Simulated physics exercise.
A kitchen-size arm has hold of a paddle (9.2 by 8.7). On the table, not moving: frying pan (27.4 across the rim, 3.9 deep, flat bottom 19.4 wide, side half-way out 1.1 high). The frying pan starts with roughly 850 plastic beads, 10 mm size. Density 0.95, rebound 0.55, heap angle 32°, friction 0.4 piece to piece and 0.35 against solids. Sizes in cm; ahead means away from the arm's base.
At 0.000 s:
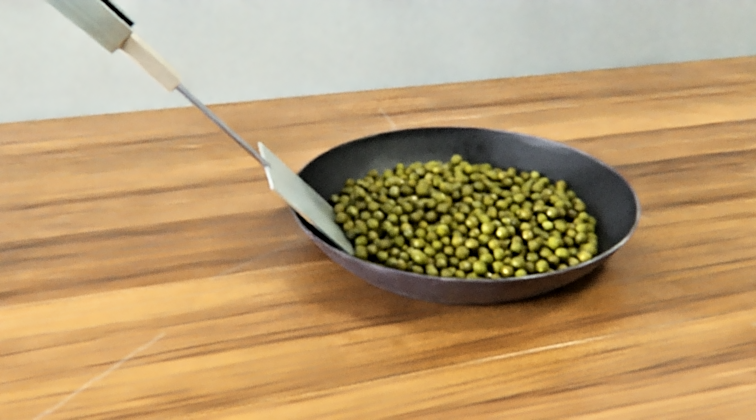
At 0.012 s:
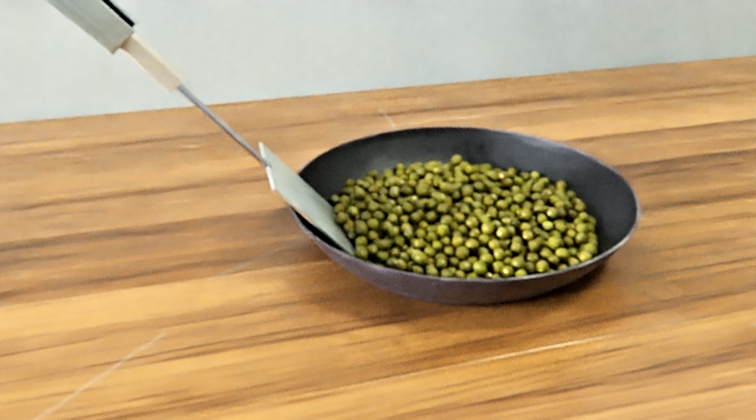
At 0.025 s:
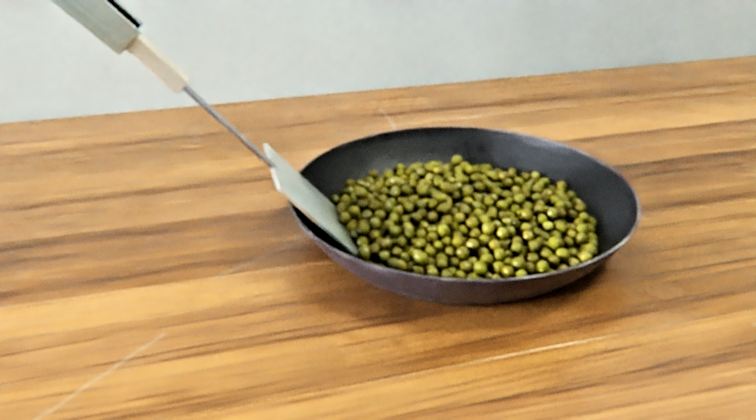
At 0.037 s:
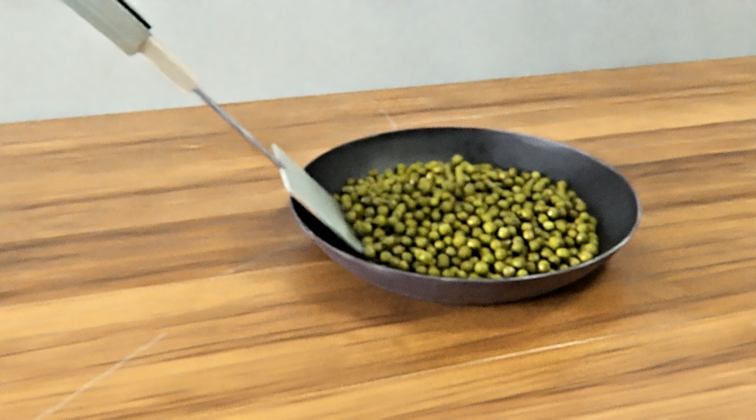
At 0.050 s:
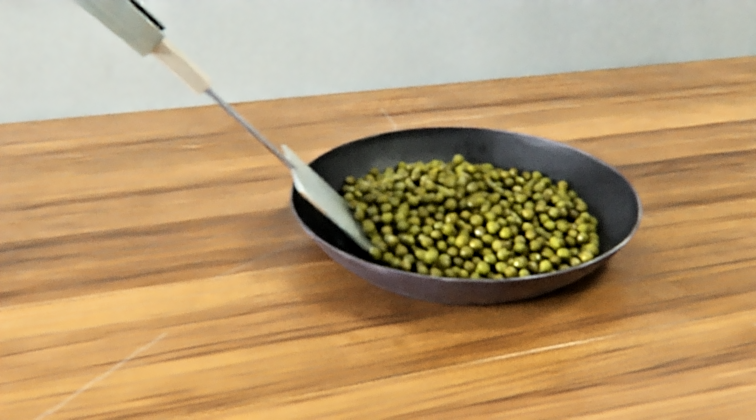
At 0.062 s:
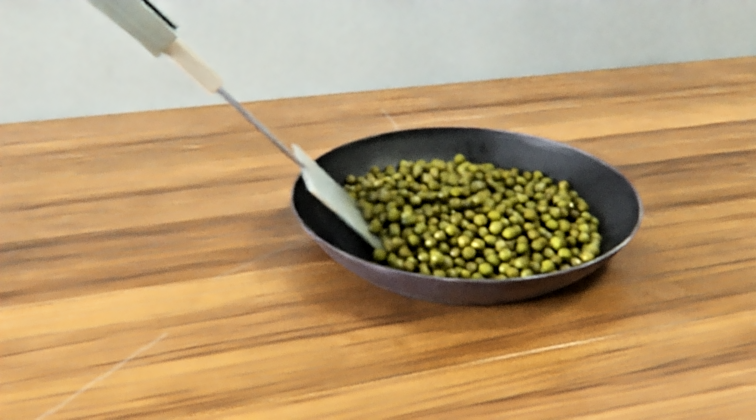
In the video, a paddle with a light-colored blade rests at the left side of a dark frying pan filled with small green beads on a wooden table, then slides slightly rightward, nudging the nearby beads while the pan stays still.
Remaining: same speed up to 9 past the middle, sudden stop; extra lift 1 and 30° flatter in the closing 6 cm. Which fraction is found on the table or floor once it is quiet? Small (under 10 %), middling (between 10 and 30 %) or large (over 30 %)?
Share on the table or floor: Small (under 10 %).
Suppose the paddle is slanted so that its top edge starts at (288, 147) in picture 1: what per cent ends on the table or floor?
About 5 per cent.
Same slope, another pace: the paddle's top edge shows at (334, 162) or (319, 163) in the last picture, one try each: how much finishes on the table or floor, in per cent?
Some 15 and 10 per cent.
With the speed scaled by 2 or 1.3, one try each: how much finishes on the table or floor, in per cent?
About 15 and 10 per cent.
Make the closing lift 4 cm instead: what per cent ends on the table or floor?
Some 10 per cent.
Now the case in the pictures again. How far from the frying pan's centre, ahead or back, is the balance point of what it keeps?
About 4.5 cm ahead.
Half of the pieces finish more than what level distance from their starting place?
About 4 cm.
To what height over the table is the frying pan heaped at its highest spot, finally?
Some 6.0 cm.
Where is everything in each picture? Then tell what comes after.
The first picture shows paddle top edge at (265, 164), sloping 50°; upper third of the load around (447, 207), from x 335 to 590, top at y 160; 846 in the frying pan.
The second picture shows paddle top edge at (266, 164), sloping 50°; upper third of the load around (447, 207), from x 335 to 590, top at y 160.
The third picture shows paddle top edge at (271, 165), sloping 50°; upper third of the load around (446, 208), from x 335 to 590, top at y 160.
The fourth picture shows paddle top edge at (280, 166), sloping 50°; upper third of the load around (448, 207), from x 335 to 590, top at y 160.
The fifth picture shows paddle top edge at (291, 166), sloping 50°; upper third of the load around (449, 206), from x 335 to 595, top at y 160.
The sixth picture shows paddle top edge at (302, 165), sloping 50°; upper third of the load around (451, 205), from x 335 to 595, top at y 160; 846 in the frying pan.
After 0.16 s, sloping 50°, highest piece 5 above the table; 846 in the frying pan.
After 0.26 s, sloping 41°, highest piece 5 above the table; 846 in the frying pan.
After 0.51 s, sloping 20°, highest piece 6 above the table; 811 in the frying pan, 32 on the table or floor, 3 on the blade or in flight.
After 1.56 s, sloping 20°, highest piece 6 above the table; 806 in the frying pan, 40 on the table or floor.
At rest, 806 in the frying pan, 40 on the table or floor. That is 5 % on the table or floor.
